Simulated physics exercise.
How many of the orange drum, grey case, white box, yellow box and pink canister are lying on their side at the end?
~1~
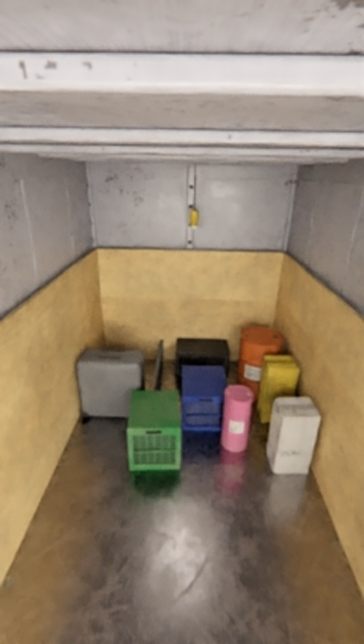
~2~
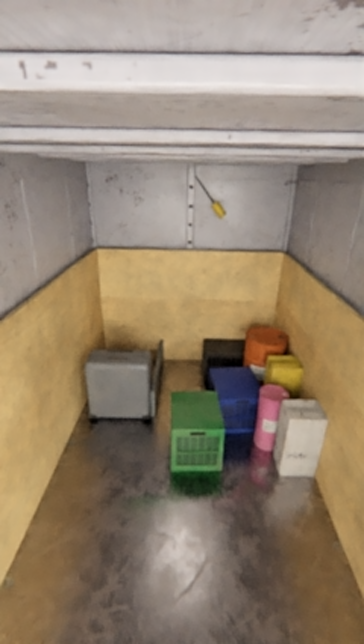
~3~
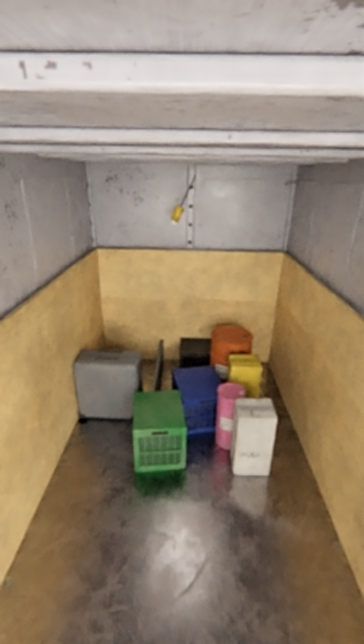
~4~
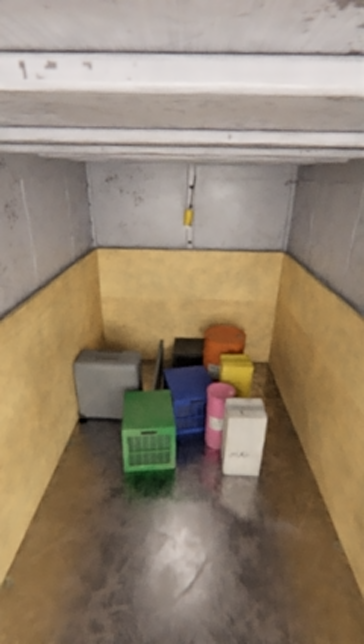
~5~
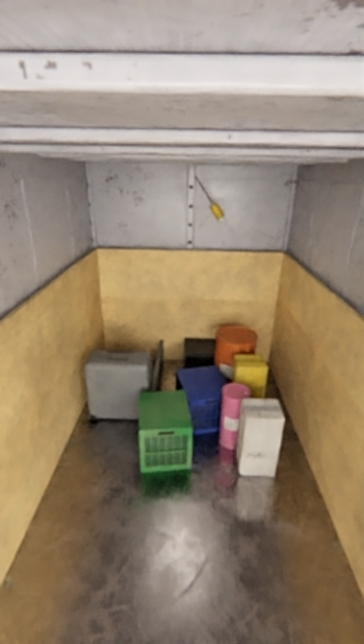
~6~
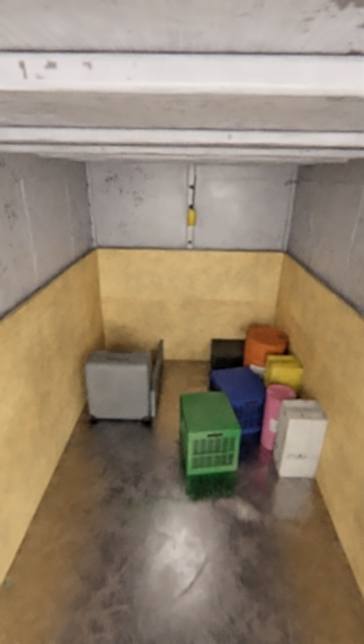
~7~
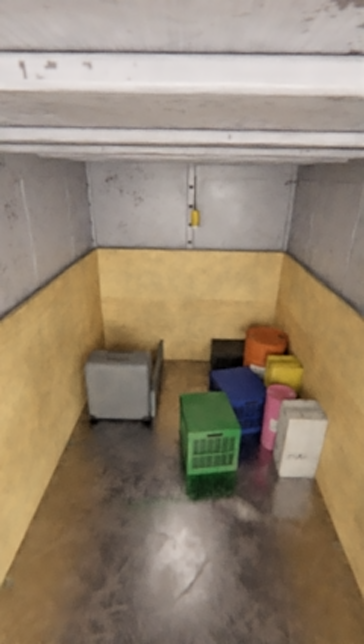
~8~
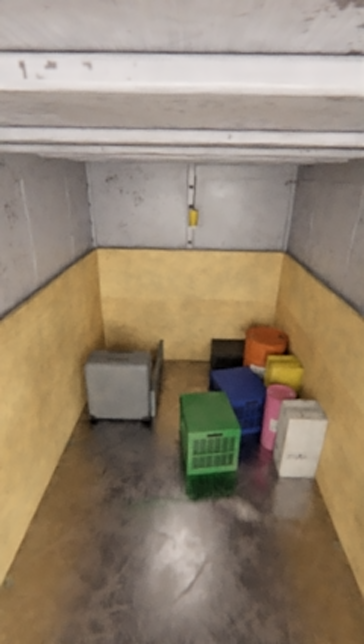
None of them are lying on their side. All five are still upright when the load comes to rest.
